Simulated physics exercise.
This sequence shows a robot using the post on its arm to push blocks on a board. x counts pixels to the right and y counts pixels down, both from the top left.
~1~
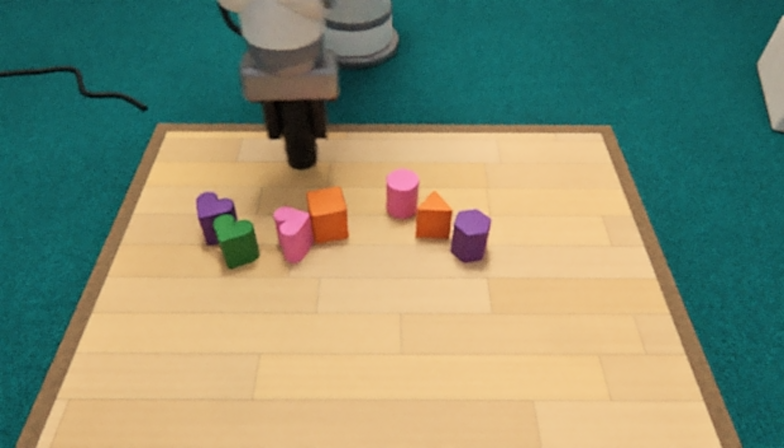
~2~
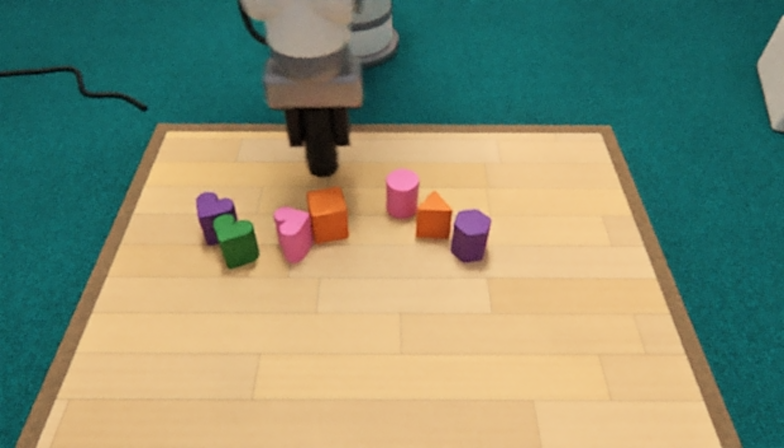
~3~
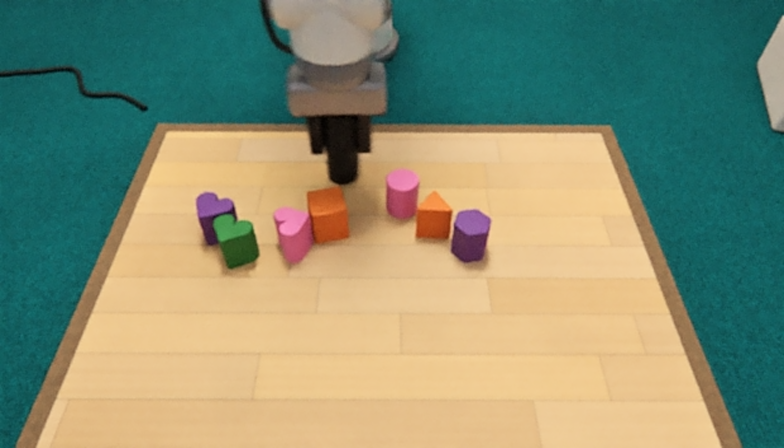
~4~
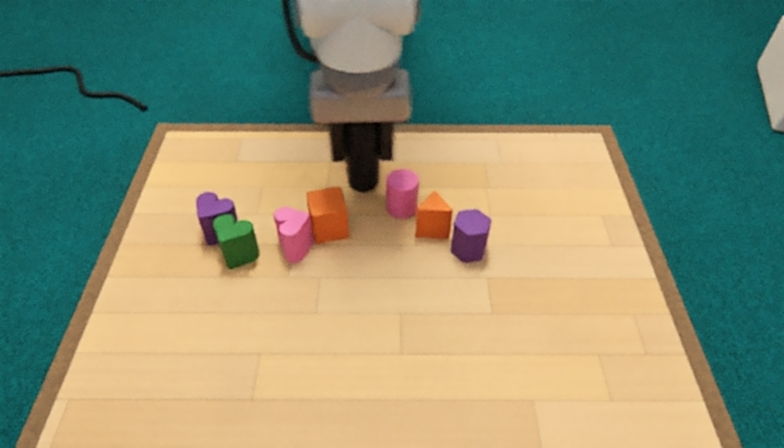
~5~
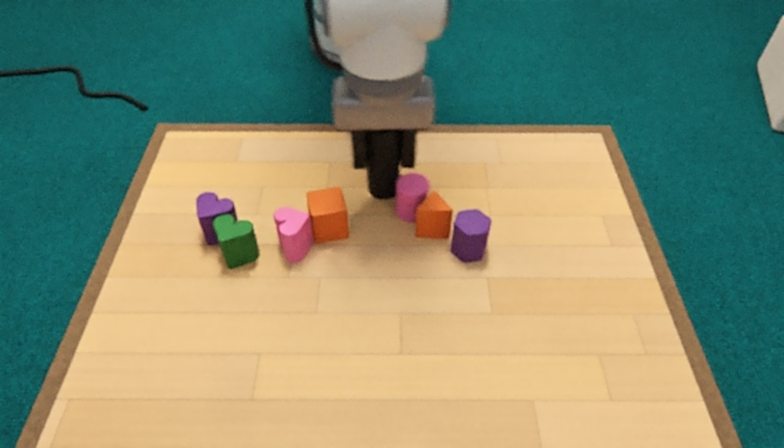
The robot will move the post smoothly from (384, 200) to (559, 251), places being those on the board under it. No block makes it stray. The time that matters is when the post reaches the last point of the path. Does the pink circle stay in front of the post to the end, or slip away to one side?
It remains before the post.
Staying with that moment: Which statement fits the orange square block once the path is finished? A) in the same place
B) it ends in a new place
The correct letter is A.
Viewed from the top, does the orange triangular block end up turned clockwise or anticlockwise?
Rotates clockwise.
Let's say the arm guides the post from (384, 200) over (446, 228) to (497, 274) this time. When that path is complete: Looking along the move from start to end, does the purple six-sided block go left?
In short: No.
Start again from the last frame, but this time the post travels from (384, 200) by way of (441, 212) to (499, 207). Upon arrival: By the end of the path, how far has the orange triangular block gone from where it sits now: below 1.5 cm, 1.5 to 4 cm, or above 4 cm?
Displaced 1.5 to 4 cm.
The first path, step by step. One third of the way, post at (441, 206); pink circle at (475, 198); orange triangular block at (448, 214), turned 65° clockwise; purple six-sided block at (477, 224).
Two thirds of the way, post at (501, 223); pink circle at (539, 215); orange triangular block at (448, 214), turned 65° clockwise; purple six-sided block at (480, 226), turned 20° clockwise.
At the end, post at (563, 241); orange square block not moved; pink circle at (606, 234); orange triangular block at (448, 214), turned 65° clockwise; purple six-sided block at (480, 226), turned 20° clockwise.
